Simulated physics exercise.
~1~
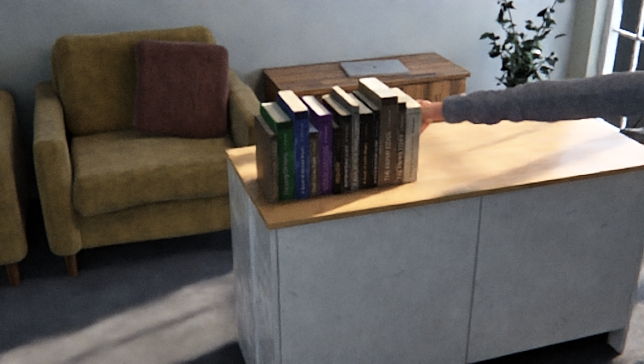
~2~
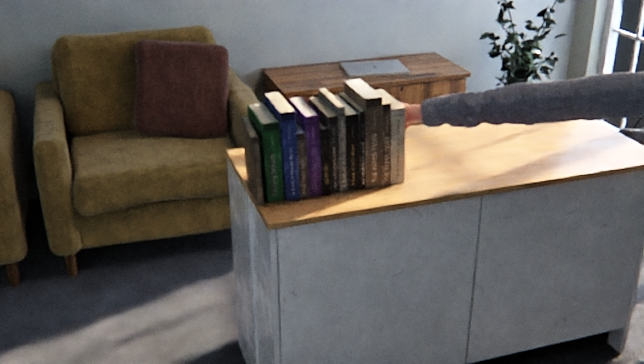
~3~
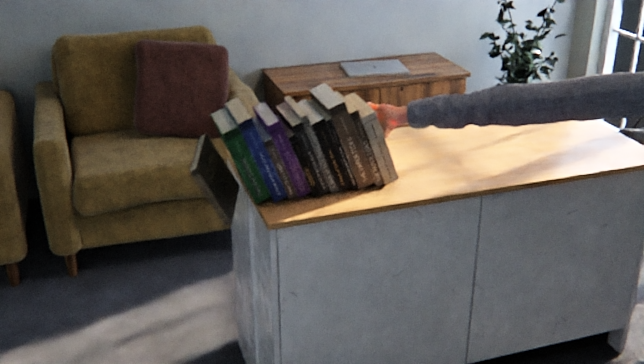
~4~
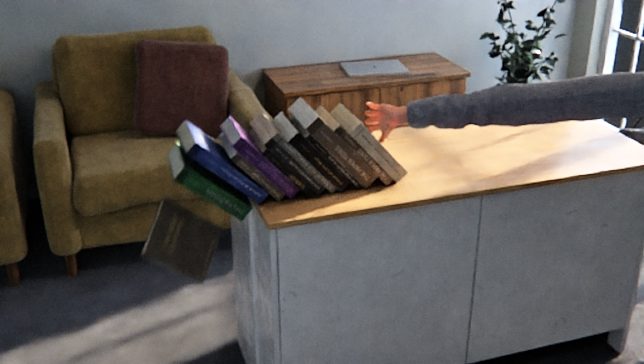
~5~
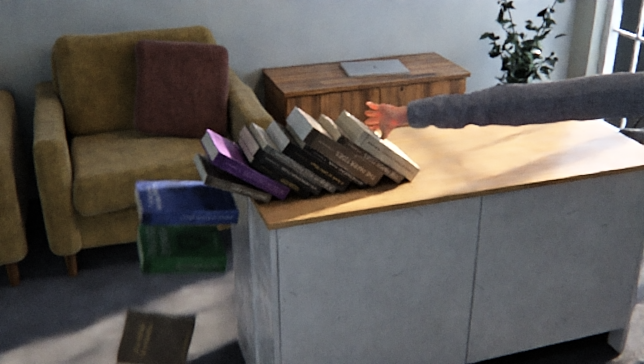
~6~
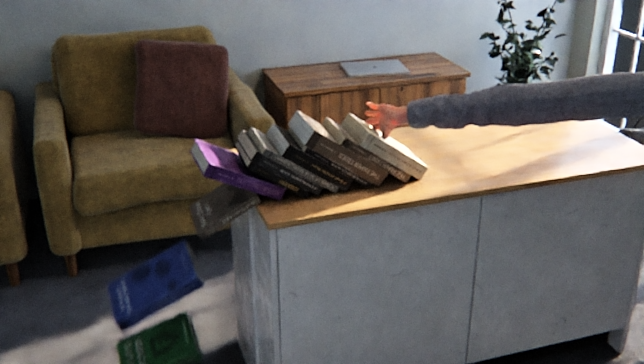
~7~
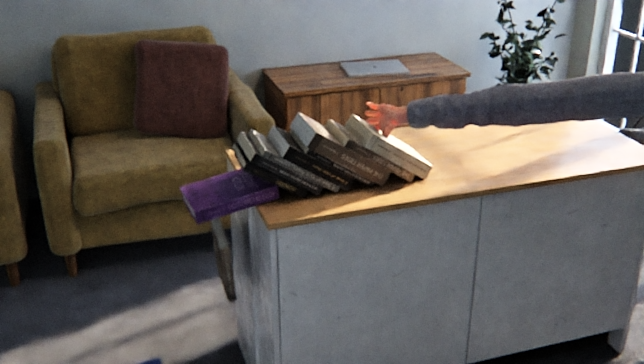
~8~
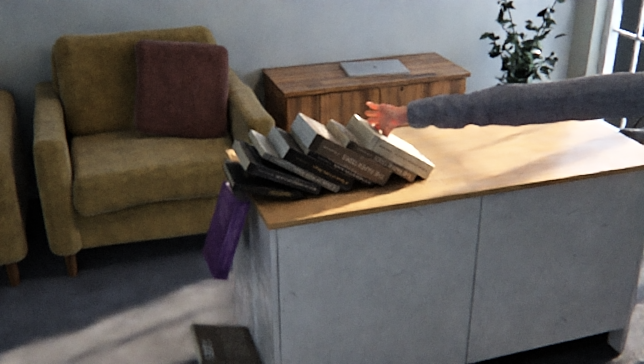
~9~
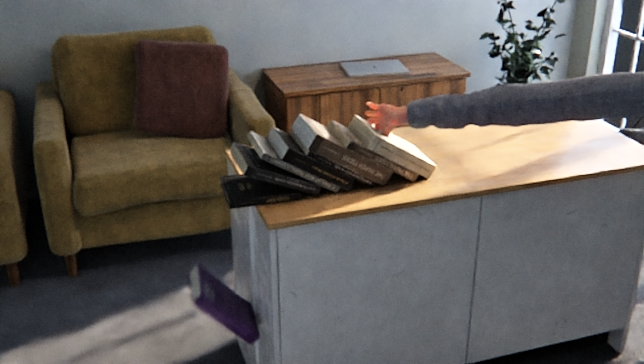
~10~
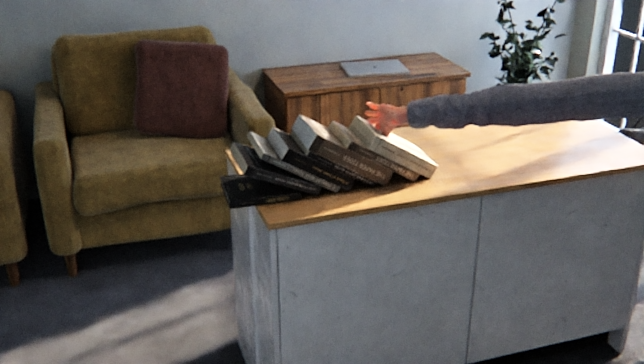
Living room, a hand pushing a row of upright books left along a cabinet, several tumbling off, the rest left leaning.
